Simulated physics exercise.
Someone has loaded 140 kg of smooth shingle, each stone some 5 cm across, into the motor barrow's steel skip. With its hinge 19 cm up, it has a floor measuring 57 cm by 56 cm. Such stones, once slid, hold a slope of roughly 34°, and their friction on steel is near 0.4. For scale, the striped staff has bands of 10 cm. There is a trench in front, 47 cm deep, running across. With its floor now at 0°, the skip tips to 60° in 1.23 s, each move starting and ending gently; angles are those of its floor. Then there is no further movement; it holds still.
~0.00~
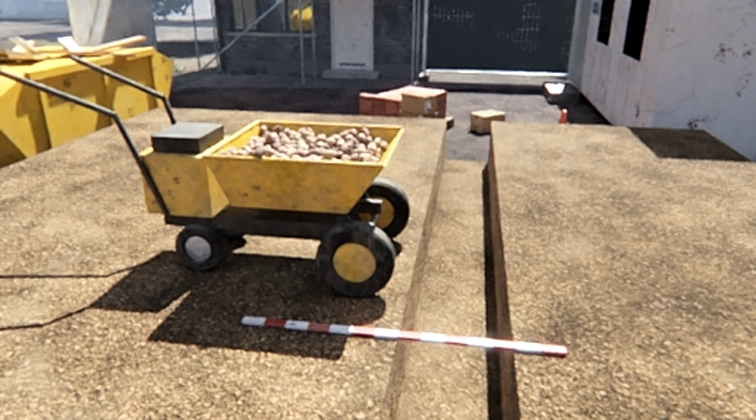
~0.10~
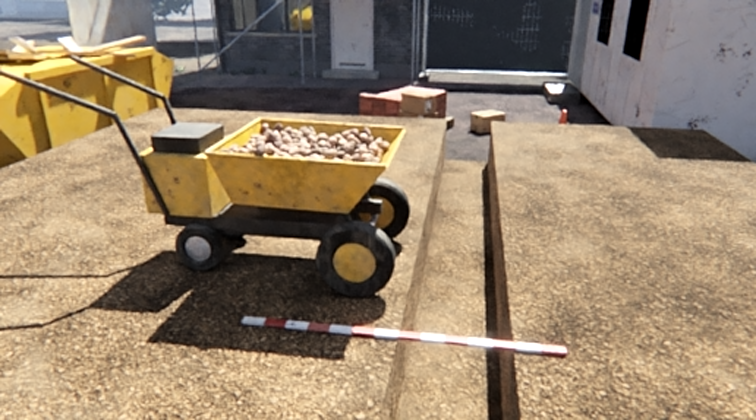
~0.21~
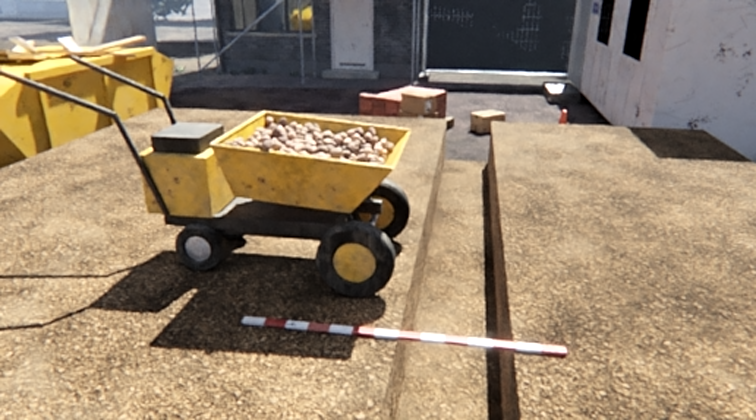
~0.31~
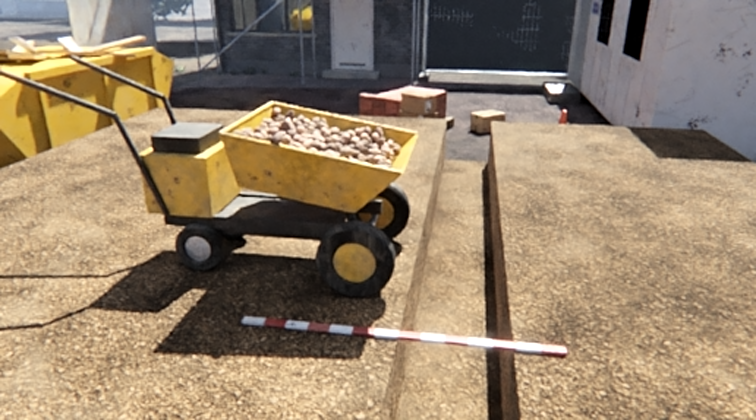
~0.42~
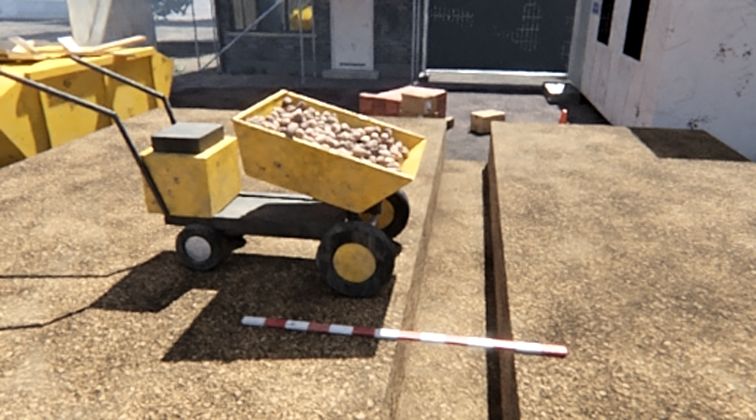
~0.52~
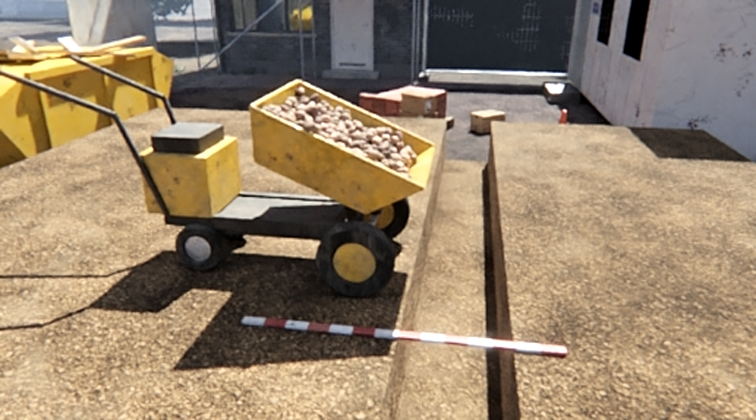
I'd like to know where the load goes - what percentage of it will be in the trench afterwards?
I would put it at about 58 per cent.
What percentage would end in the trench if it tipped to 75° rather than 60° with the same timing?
Roughly 60 per cent would end in the trench.
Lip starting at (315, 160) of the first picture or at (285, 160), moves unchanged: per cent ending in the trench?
Roughly 85 in a hundred, then 60 in a hundred.
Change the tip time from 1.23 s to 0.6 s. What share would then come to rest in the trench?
Roughly 40% would finish there.
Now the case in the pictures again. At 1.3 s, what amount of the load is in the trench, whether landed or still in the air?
20 per cent, give or take.
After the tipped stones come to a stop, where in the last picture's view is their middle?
(484, 338).
After 0.9 s the floor is at 50°; 100 % in the skip; the foremost stones are at (455, 196).
After 1.3 s the floor is at 60°; 70 % in the skip, 22 % in the trench, 8 % past the trench; the foremost stones are at (543, 278).
After 1.7 s the floor is at 60°; 41 % in the skip, 32 % in the trench, 27 % past the trench; the foremost stones are at (635, 283).
After 3.6 s the floor is at 60°; 14 % in the skip, 58 % in the trench, 28 % past the trench; the foremost stones are at (700, 275).
